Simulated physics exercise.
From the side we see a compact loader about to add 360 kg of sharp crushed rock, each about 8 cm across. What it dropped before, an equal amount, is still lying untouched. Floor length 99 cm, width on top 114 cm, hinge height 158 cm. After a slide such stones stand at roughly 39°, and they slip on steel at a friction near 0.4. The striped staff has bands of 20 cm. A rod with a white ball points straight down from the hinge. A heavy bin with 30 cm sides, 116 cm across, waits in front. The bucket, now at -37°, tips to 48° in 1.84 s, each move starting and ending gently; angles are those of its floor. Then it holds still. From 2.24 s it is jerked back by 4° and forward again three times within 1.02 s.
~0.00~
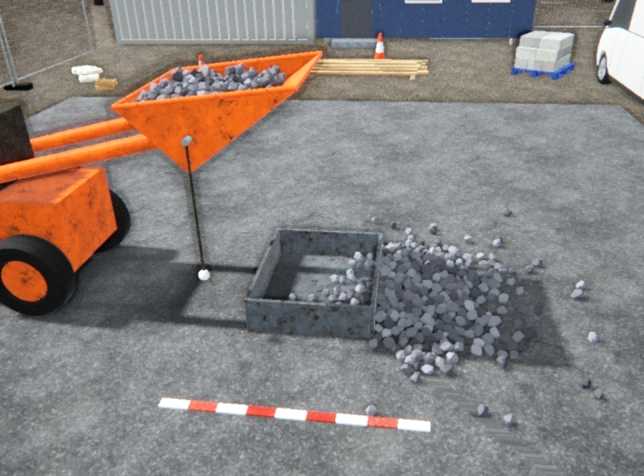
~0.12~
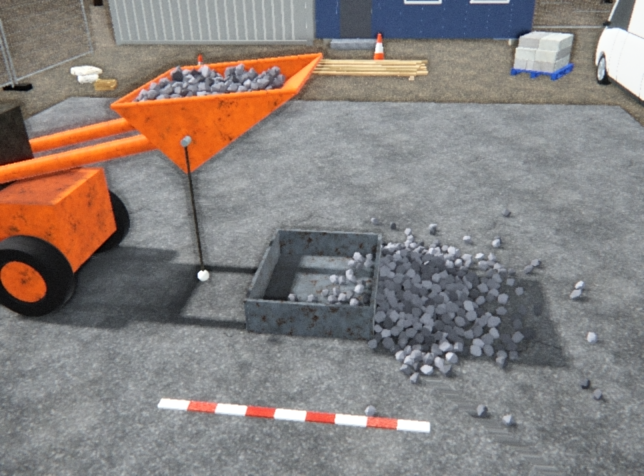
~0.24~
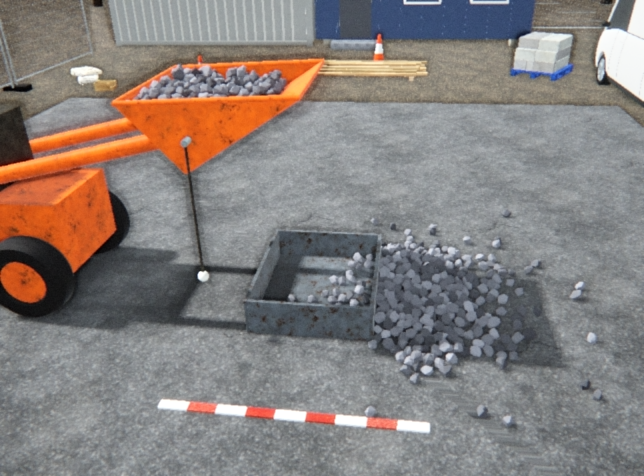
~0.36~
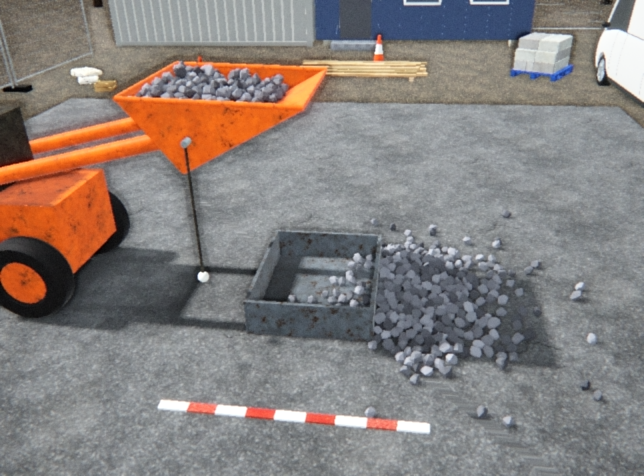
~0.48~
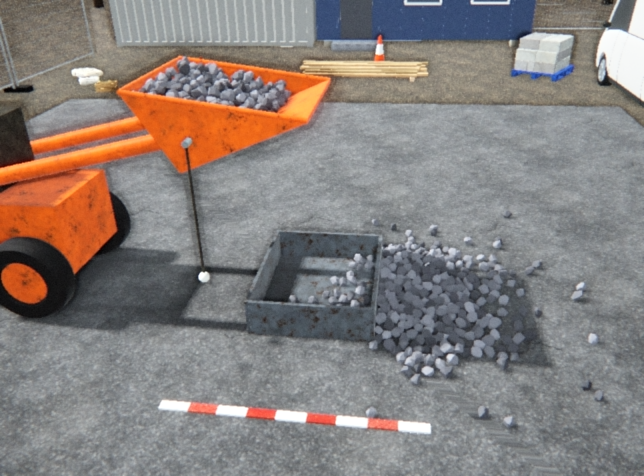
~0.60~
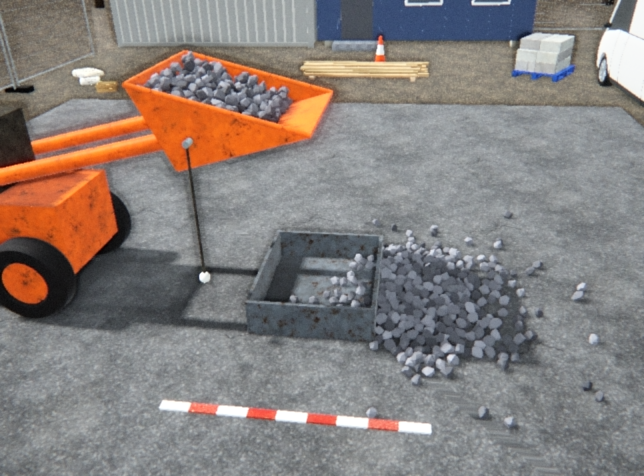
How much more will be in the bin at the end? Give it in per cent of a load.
Roughly 93 per cent of a load more.
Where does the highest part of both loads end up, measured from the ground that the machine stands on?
Some 42 cm above that level.
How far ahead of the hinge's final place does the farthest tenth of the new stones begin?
Roughly 120 cm ahead of it.
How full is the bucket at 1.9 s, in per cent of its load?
It holds some 20 per cent.
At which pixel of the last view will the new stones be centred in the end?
Around (331, 280).
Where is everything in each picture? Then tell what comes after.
Lip at (297, 88), floor tilted -37°, highest stones at (256, 75). The earlier load is highest near (395, 272), 26 cm above ground level, 6 % in the bin, 94 % beside or beyond the bin, in the first picture.
The bucket is at -36°, its lip at (297, 91); the top of the load is at (225, 76); the stones move at 0.1 m/s on average, in the second picture.
The bucket is at -33°, its lip at (300, 98); the top of the load is at (202, 74); the stones move at 0.1 m/s on average, in the third picture.
The bucket is at -28°, its lip at (303, 108); the top of the load is at (194, 72); the stones move at 0.2 m/s on average, in the fourth picture.
The bucket is at -23°, its lip at (307, 121); the top of the load is at (184, 69); the stones move at 0.2 m/s on average, in the fifth picture.
Lip at (310, 136), floor tilted -16°, highest stones at (189, 65); the stones move at 0.3 m/s on average, in the sixth picture.
After 1.4 s the floor is at 35°; in per cent of one load, 99 in the bucket, 7 in the bin, 94 beside or beyond the bin; the foremost stones are at (560, 298).
After 1.9 s the floor is at 48°; in per cent of one load, 22 in the bucket, 82 in the bin, 96 beside or beyond the bin; the foremost stones are at (560, 298).
After 3.7 s the floor is at 48°; in per cent of one load, 0 in the bucket, 99 in the bin, 101 beside or beyond the bin; the foremost stones are at (560, 298).
After 6.4 s the floor is at 48°; in per cent of one load, 0 in the bucket, 99 in the bin, 101 beside or beyond the bin; the foremost stones are at (560, 298). Net gain in the bin, 93.
